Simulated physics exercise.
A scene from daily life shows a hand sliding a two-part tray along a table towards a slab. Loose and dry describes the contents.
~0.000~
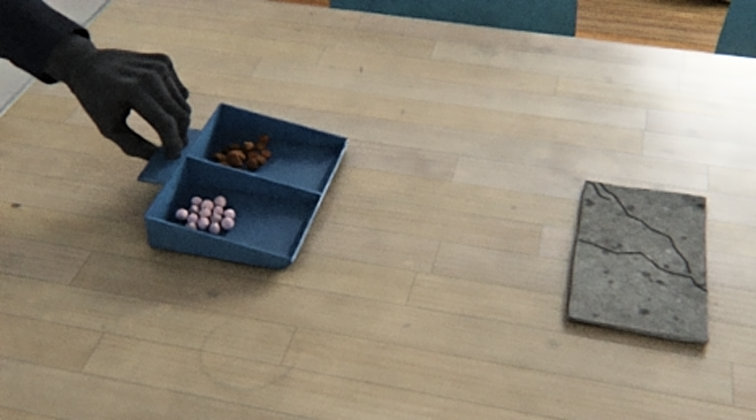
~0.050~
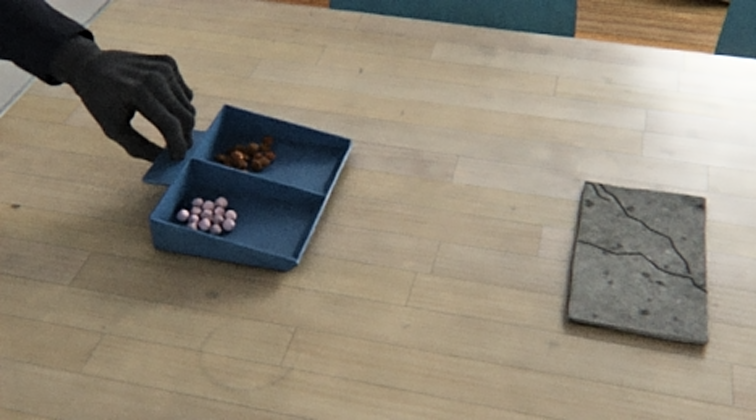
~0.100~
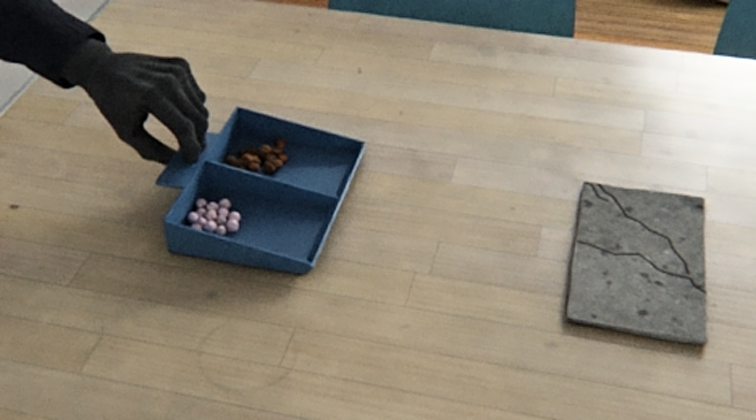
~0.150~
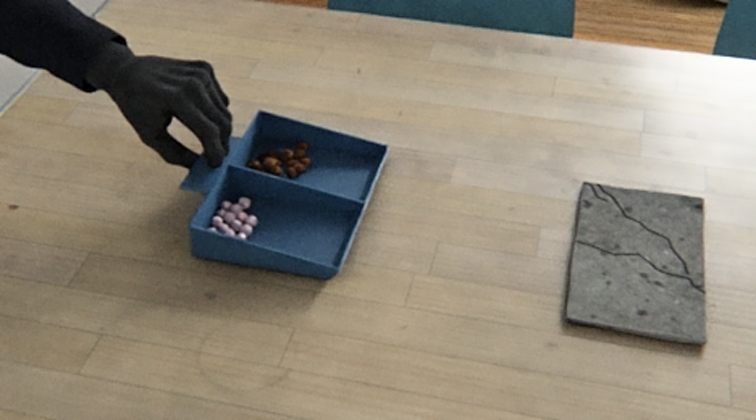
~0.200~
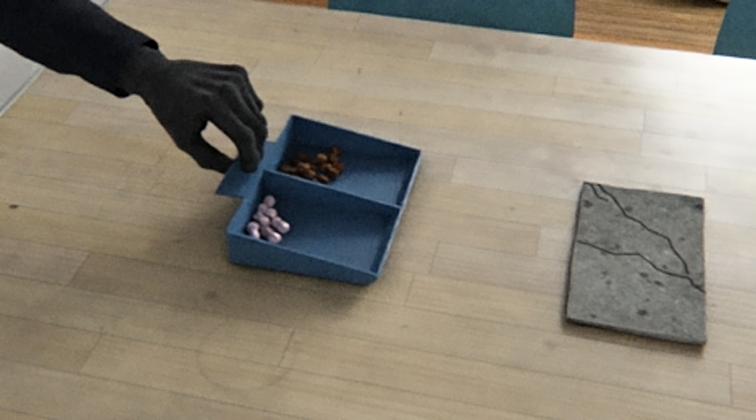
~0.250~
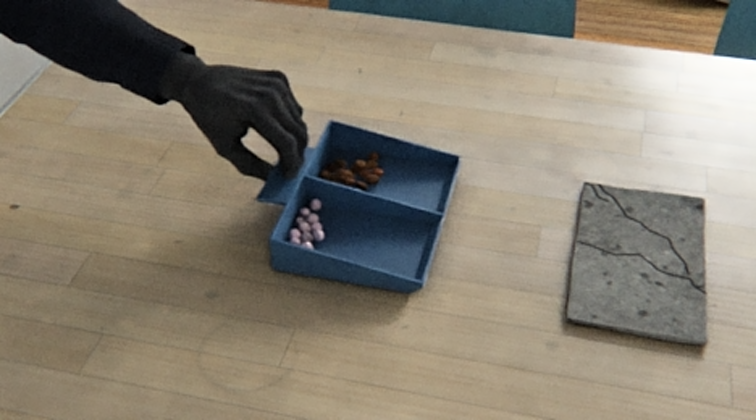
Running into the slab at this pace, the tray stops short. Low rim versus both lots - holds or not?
Nearer handful: Not held, farther handful: Held.
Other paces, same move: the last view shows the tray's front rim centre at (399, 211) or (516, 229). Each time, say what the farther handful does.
At the first place it is contained, at the second it partly escapes.
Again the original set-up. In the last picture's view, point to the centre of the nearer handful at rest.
It ends up roughly at pixel (609, 282).
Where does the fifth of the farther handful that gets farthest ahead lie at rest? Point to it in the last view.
About (563, 210).
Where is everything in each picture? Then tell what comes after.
Front rim (322, 197), at rest; slab (640, 288); nearer handful (205, 215), a few sugar pearls; farther handful (240, 155), a few bits of dog kibble, in the first picture.
Front rim (327, 199), hardly any of the way covered; farther handful (243, 157), in the second picture.
Front rim (341, 202), about a tenth of the way covered; nearer handful (211, 217), in the third picture.
Front rim (365, 206), roughly a quarter of the way covered; farther handful (276, 164), in the fourth picture.
Front rim (401, 211), roughly a third of the way covered; nearer handful (264, 223), in the fifth picture.
Front rim (443, 218), roughly half of the way covered; slab (639, 290); nearer handful (306, 238); farther handful (348, 174), in the sixth picture.
By 0.34 s, tray still sliding, front rim near (509, 228); nearer handful all inside; farther handful all inside.
By 0.52 s, tray stopped at the slab; nearer handful all inside, moved towards the front rim; farther handful all inside, moved towards the front rim.
By 0.73 s, tray stopped at the slab; nearer handful roughly half out of the tray; farther handful all inside, moved towards the front rim.
When it is over (1.5 s), tray stopped at the slab; nearer handful roughly half out of the tray; farther handful all inside, moved towards the front rim.
